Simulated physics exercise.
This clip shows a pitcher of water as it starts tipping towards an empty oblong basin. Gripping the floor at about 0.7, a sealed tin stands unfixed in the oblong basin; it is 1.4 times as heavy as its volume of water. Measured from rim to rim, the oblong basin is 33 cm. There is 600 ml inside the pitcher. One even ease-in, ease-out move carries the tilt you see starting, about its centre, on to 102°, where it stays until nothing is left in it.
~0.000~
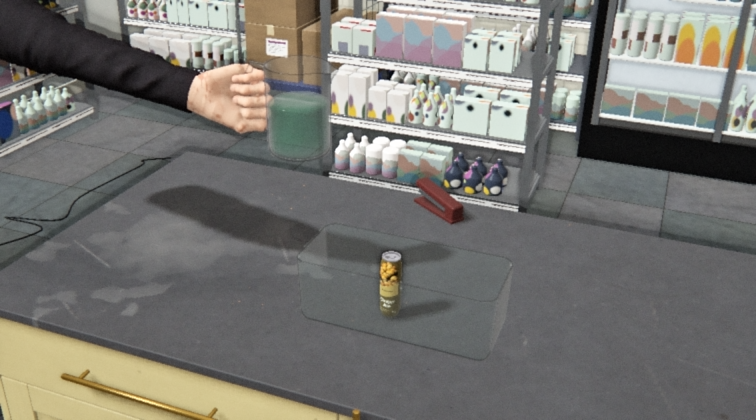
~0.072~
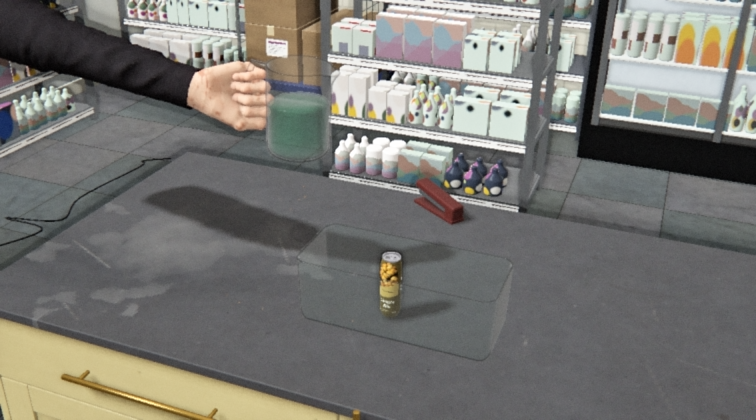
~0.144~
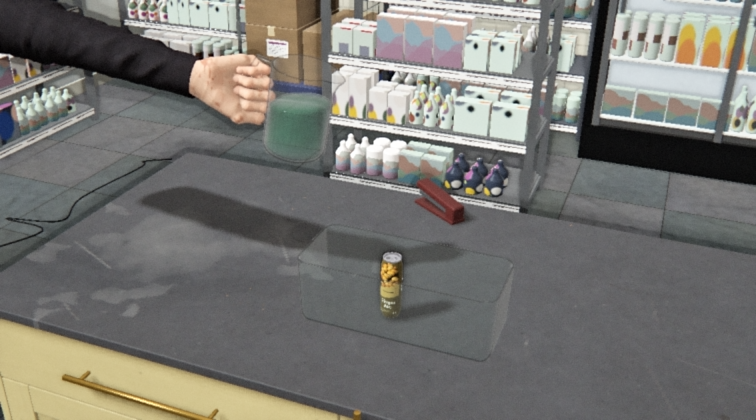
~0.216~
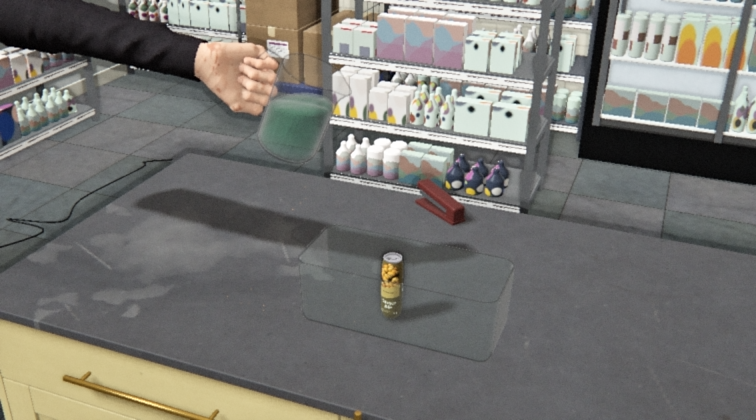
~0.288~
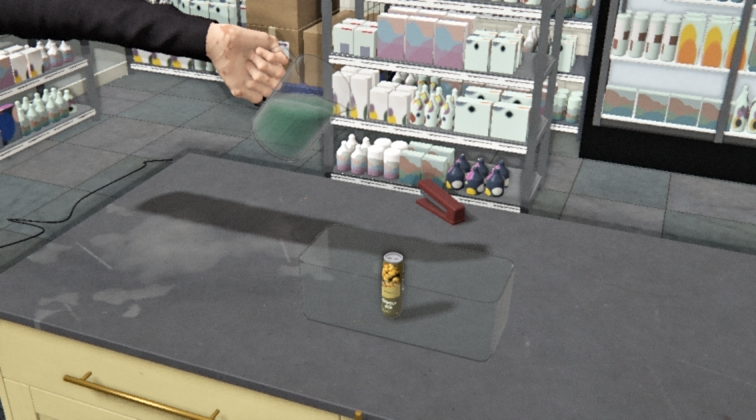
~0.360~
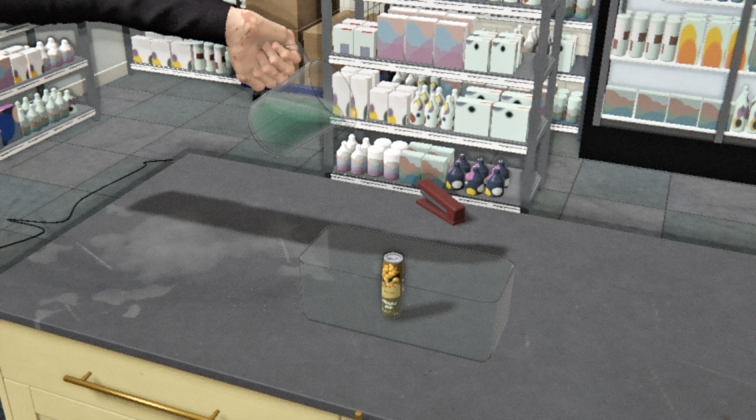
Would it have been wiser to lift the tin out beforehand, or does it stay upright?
It stays upright.
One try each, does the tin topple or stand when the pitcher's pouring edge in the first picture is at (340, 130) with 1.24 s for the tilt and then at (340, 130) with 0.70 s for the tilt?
First it tips over; then it stays on its base.
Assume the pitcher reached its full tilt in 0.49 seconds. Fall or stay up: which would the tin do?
Well, the tin simply holds firm.
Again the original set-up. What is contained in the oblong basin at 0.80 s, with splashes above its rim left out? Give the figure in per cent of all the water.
Near 40 per cent of the total.
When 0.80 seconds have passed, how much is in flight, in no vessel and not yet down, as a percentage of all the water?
Something like 34 per cent of the total.
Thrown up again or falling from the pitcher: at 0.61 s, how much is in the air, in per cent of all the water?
Close to 30 in a hundred.
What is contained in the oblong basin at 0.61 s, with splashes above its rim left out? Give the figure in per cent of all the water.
2 %, more or less.
Then, 0.61 s in, the tilt is 98° and 69 per cent is still to pour; the tin stands where it began.
Then, 0.80 s in, the tilt is 102° and 25 per cent is still to pour; the tin stands where it began.
Then, 0.99 s in, the tilt is 102° and 8 per cent is still to pour; the tin stands where it began.
Then, 1.20 s in, the tilt is 102° and 2 per cent is still to pour; the tin stands where it began.
Finally, the tin stands where it began.
